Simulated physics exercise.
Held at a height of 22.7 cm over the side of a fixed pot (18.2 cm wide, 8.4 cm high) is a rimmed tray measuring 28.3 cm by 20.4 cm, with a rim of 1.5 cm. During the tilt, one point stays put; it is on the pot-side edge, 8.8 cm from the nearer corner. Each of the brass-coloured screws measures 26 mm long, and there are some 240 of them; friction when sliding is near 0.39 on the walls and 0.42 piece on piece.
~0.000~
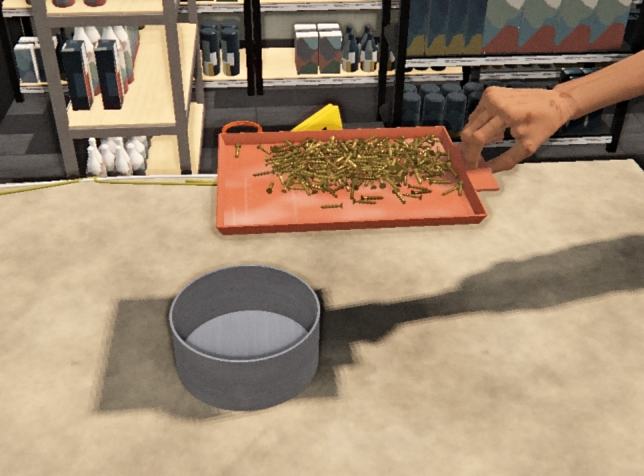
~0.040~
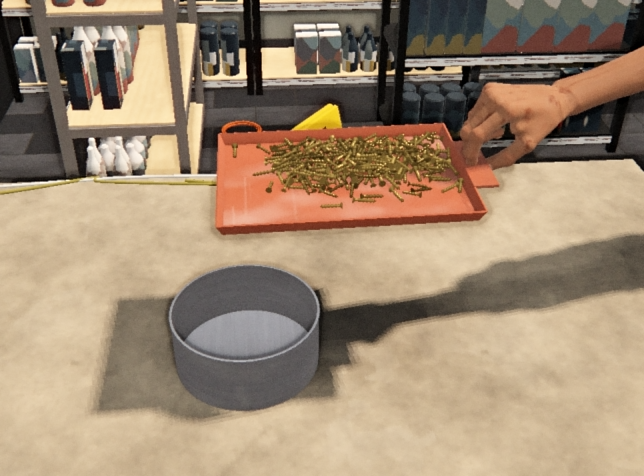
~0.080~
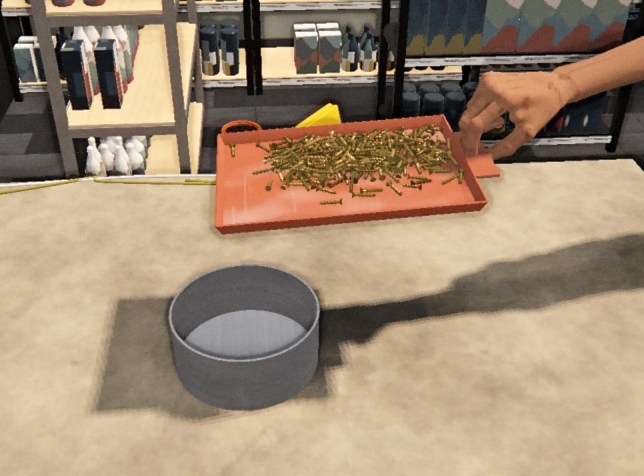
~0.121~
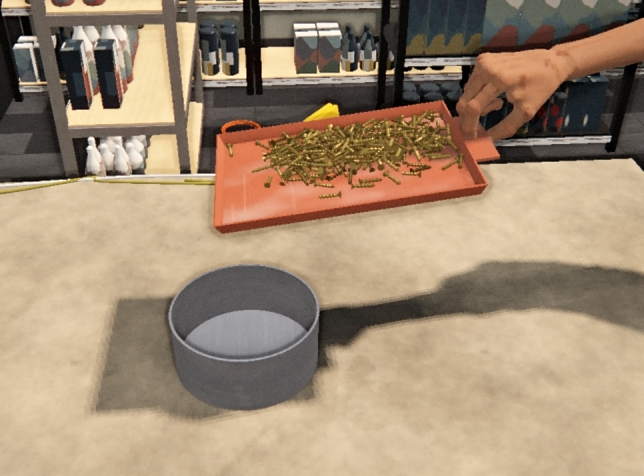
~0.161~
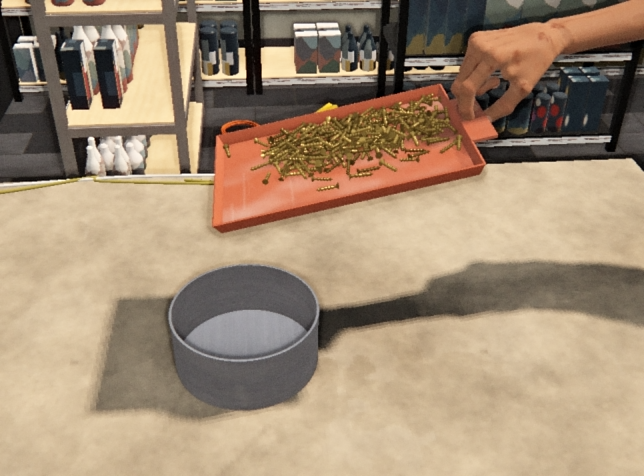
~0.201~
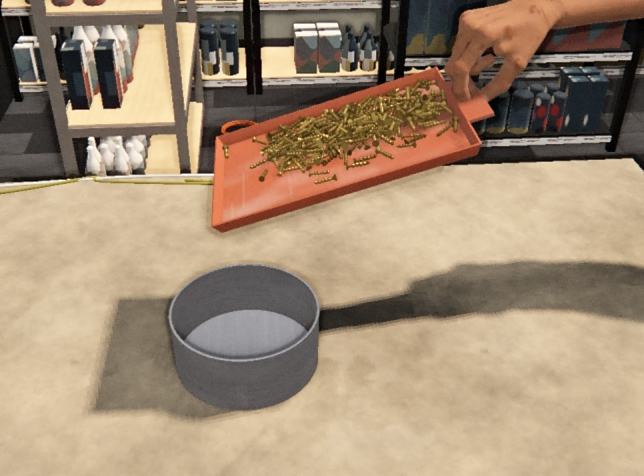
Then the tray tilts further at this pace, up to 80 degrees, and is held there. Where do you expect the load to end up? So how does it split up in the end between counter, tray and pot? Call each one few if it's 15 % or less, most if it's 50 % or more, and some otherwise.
I'd say counter most, tray few, pot few.
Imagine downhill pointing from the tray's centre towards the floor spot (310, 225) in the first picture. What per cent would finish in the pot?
Around 55 percent of them.
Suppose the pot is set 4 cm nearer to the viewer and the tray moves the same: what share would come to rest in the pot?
With that change it comes to something like 0 in a hundred.
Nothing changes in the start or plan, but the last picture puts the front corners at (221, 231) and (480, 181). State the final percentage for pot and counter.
Per cent by place - pot 35, counter 65.
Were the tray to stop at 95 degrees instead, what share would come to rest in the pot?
Share in the pot: Around 5 %.
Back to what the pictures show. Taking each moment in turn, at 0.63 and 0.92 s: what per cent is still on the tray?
Roughly 70 then 0.
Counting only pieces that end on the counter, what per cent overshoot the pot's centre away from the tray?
Around 100 per cent, give or take.
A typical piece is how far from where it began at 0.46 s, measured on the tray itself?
Displacement on the tray: About 5 cm.
After 0.46 s, tilt 49 degrees; the tray holds 100 %, the pot 0 %.
After 0.63 s, tilt 70 degrees; the tray holds 70 %, the pot 0 %.
After 0.92 s, tilt 80 degrees; the tray holds 0 %, the pot 5 %.
In the end, at 2.0 s, counter 95 %, tray 0 %, pot 5 %.
